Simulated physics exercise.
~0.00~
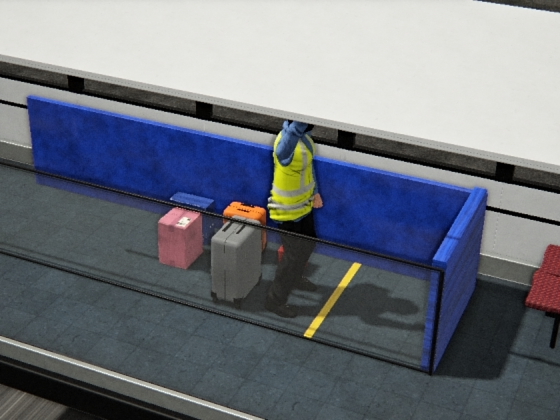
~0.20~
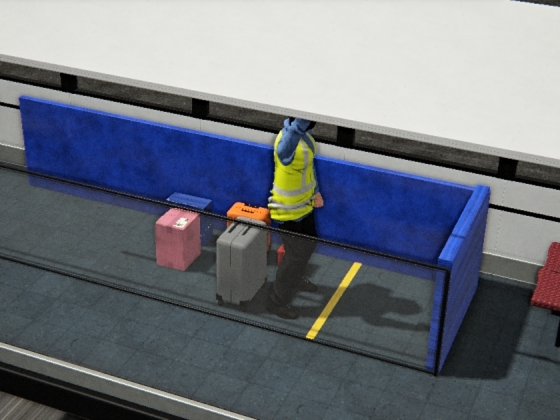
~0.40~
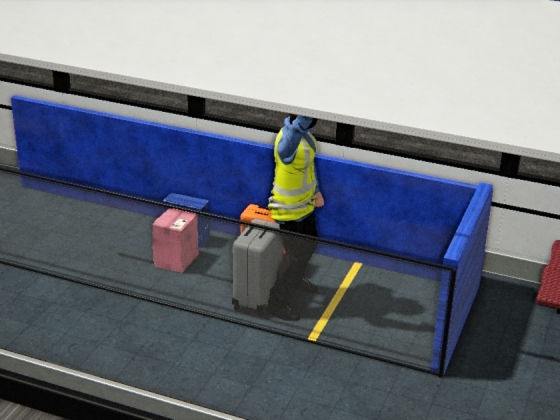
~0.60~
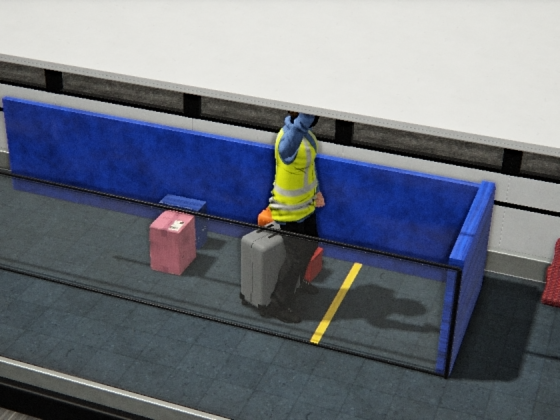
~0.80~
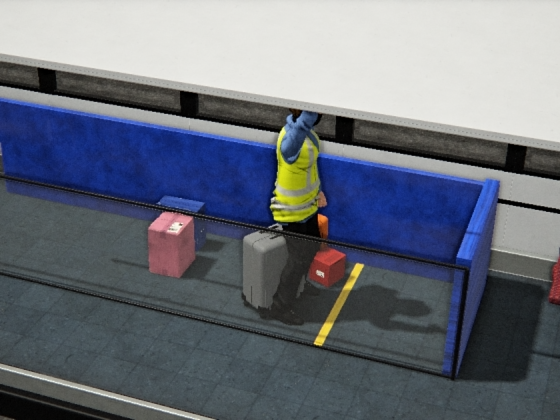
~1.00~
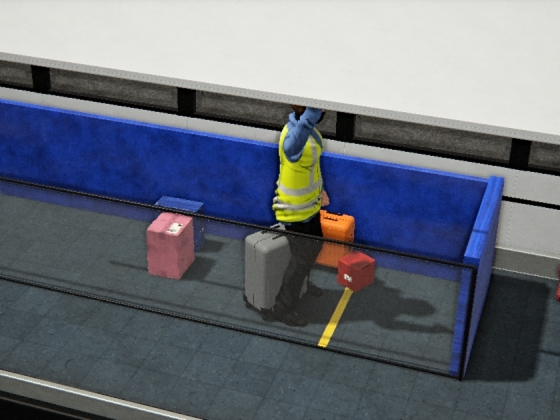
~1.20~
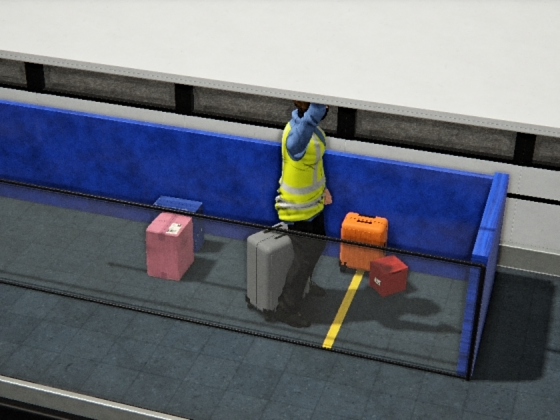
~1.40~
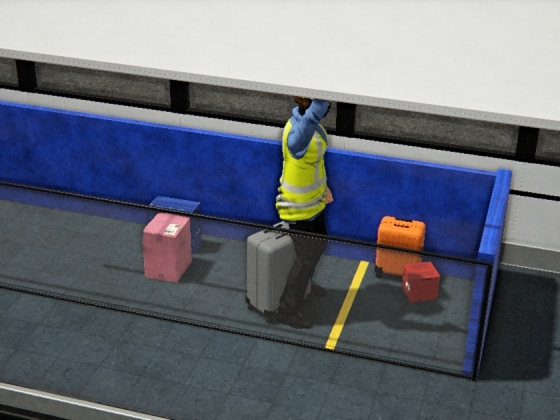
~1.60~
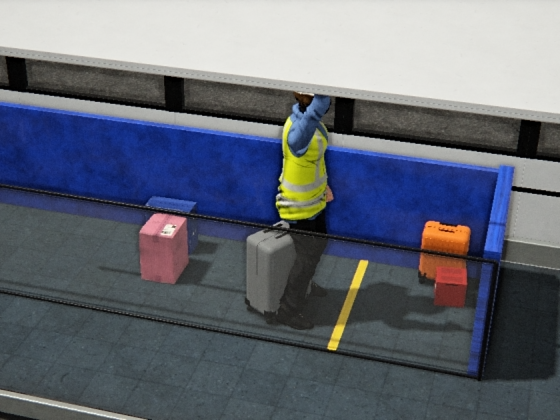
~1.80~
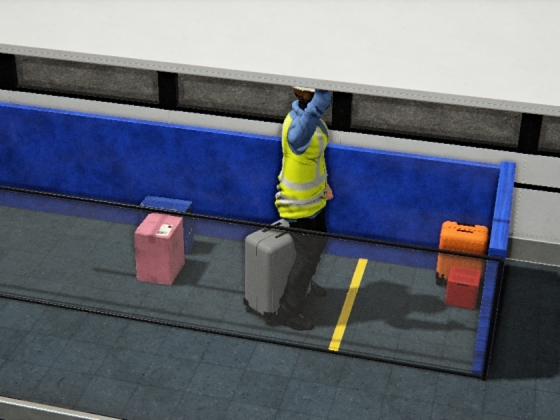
In a blue-walled bay, orange and grey cases and a red box slide right past a standing worker, the grey stopping short of the yellow line.
